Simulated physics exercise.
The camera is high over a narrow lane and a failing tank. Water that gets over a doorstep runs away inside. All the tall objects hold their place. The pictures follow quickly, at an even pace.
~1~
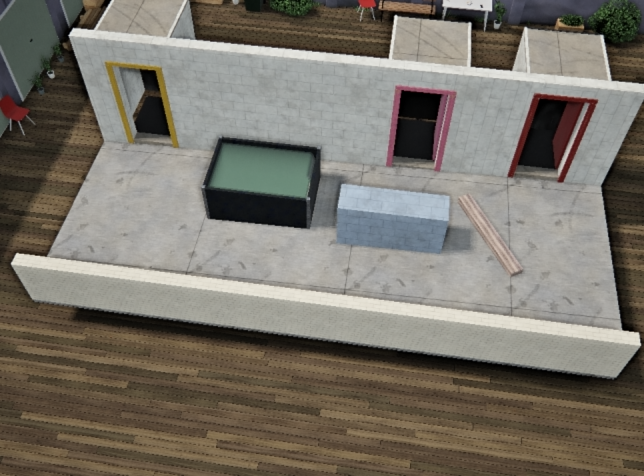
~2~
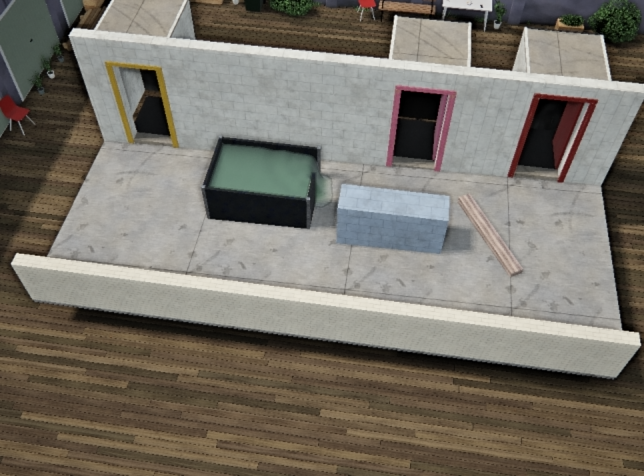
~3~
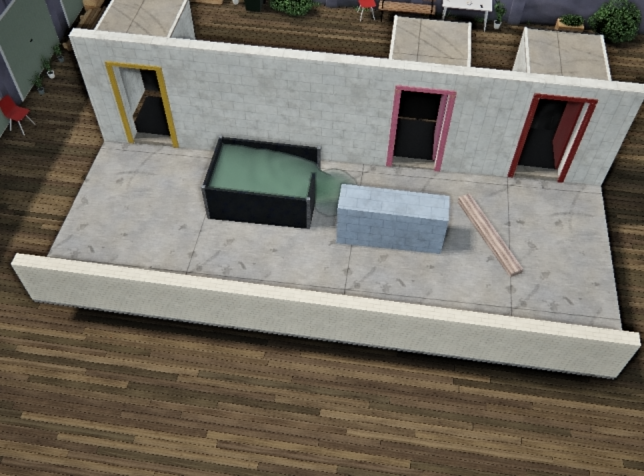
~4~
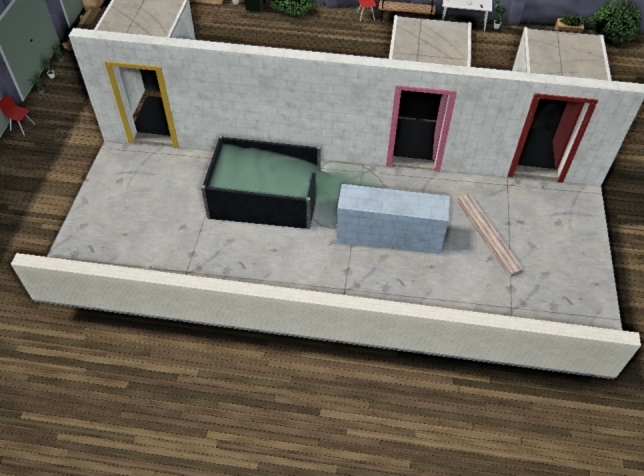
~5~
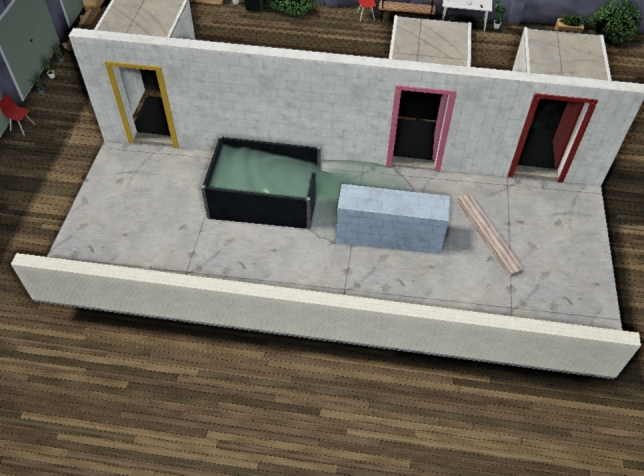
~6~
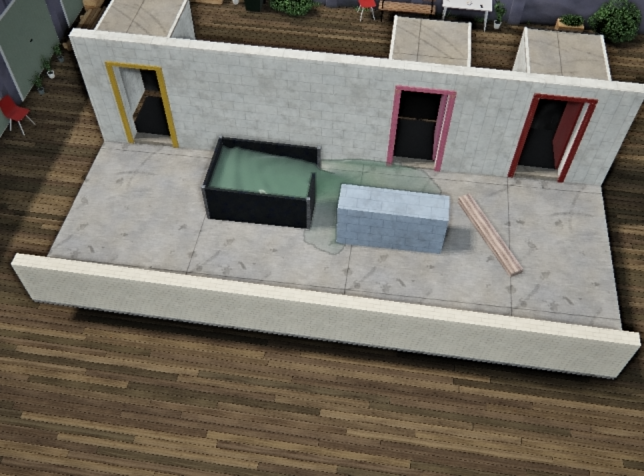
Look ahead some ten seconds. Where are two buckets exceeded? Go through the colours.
In the end: The yellow door stays under that; the red door stays under that; the pink door takes more than that.
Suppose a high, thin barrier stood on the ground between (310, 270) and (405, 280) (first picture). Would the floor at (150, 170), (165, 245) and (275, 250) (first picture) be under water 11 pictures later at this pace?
In that order: No water, not flooded, free of water.
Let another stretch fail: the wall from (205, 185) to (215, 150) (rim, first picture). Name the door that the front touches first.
First comes the yellow one.
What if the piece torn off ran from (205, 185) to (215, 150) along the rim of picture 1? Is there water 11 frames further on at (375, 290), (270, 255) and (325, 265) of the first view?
In turn: Not flooded, free of water, no water.
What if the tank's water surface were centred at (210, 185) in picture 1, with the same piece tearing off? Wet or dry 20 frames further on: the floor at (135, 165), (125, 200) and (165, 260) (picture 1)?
One after the other: Not flooded, no water, no water.
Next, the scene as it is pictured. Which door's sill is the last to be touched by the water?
That is the door marked yellow.
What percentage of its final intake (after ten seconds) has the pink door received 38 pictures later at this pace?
Near 65 in a hundred.
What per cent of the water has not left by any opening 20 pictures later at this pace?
Near 88 in a hundred.
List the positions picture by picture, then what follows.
The first frame shows still water in the tank at (263, 170).
In the second frame, water pours out at (315, 182) and has run to (321, 205).
In the third frame, the front is at a hidden place, out from the gap at (315, 183).
In the fourth frame, the front is at a hidden place, out from the gap at (315, 183).
In the fifth frame, the front is at a hidden place, out from the gap at (315, 183).
In the sixth frame, the front is at a hidden place, out from the gap at (315, 183).
A moment on, water covers 20 % of the floor; the yellow door not reached, the red door wet at the sill, nothing in, the pink door under two buckets in.
Next, water covers 30 % of the floor; the yellow door not reached, the red door wet at the sill, nothing in, the pink door over two buckets in.
Then, water covers 40 % of the floor; the yellow door not reached, the red door wet at the sill, nothing in, the pink door over two buckets in.
Later, water covers 60 % of the floor; the yellow door wet at the sill, nothing in, the red door wet at the sill, nothing in, the pink door over two buckets in.
In the end, water covers 75 % of the floor; the yellow door wet at the sill, nothing in, the red door wet at the sill, nothing in, the pink door over two buckets in.
